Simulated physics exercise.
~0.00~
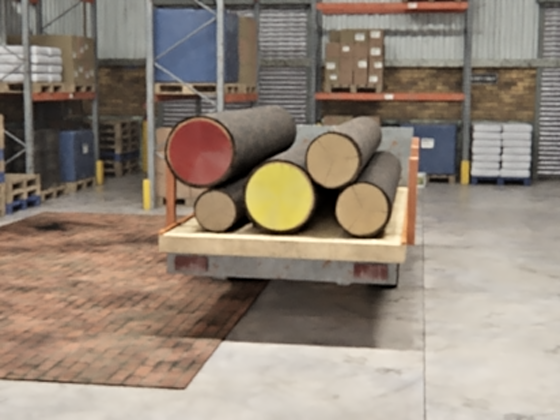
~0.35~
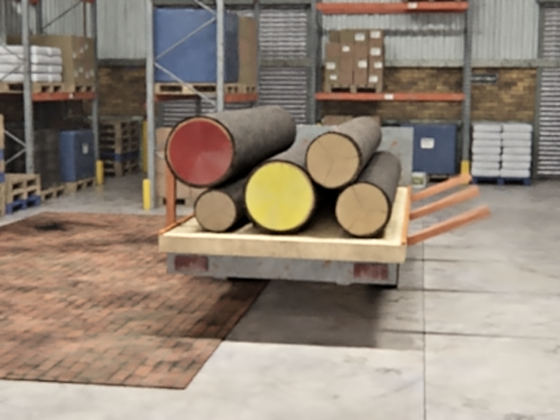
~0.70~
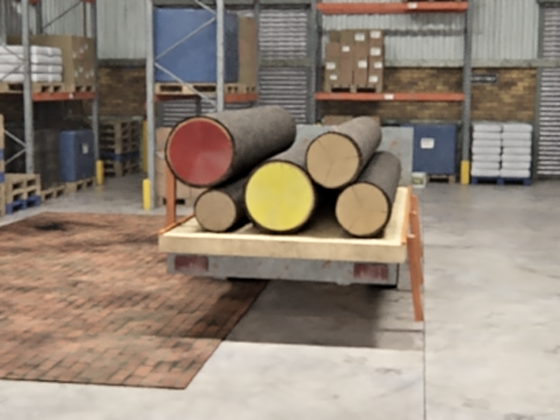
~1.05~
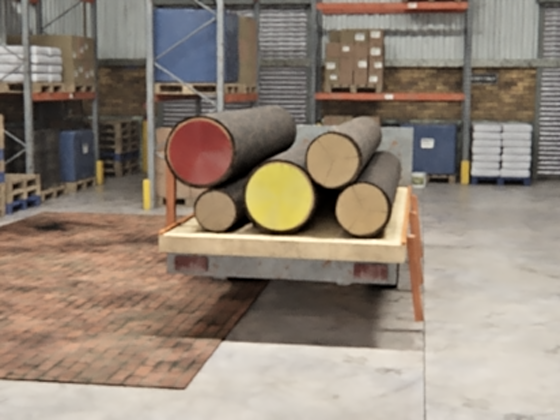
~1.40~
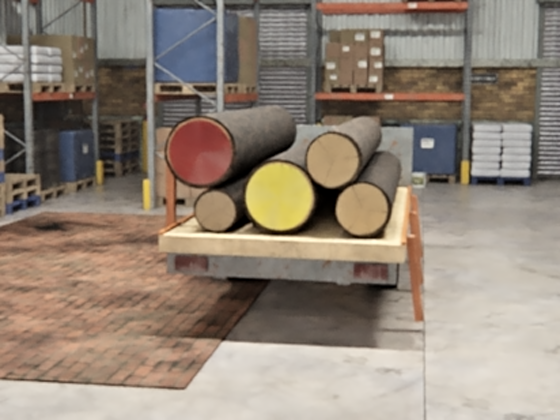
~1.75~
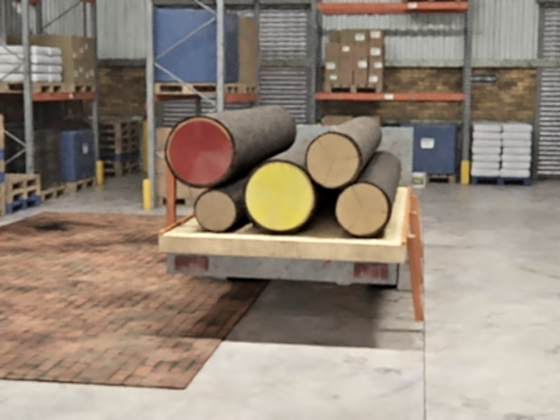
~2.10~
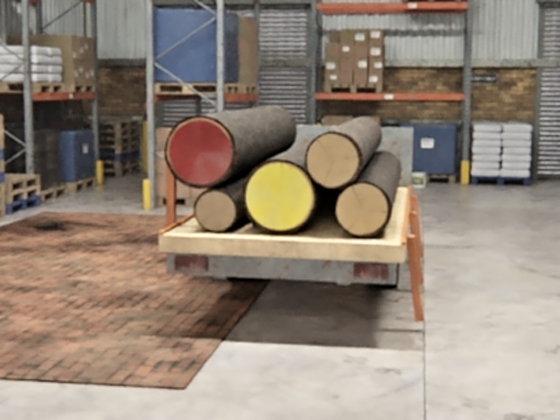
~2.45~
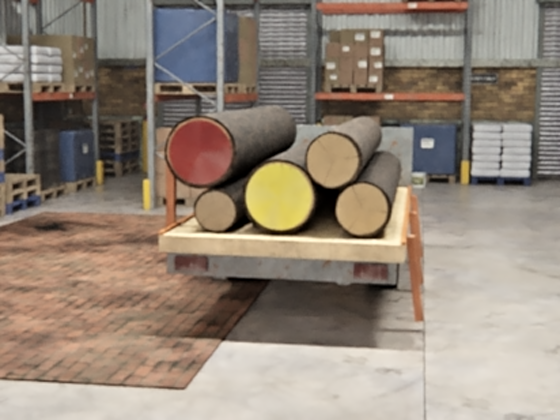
In this clip, the orange posts on the right side of a low trailer loaded with five logs swing outward and down until they hang below the deck edge. The logs, including one with a red end and one yellow, stay stacked in place, and none falls off.
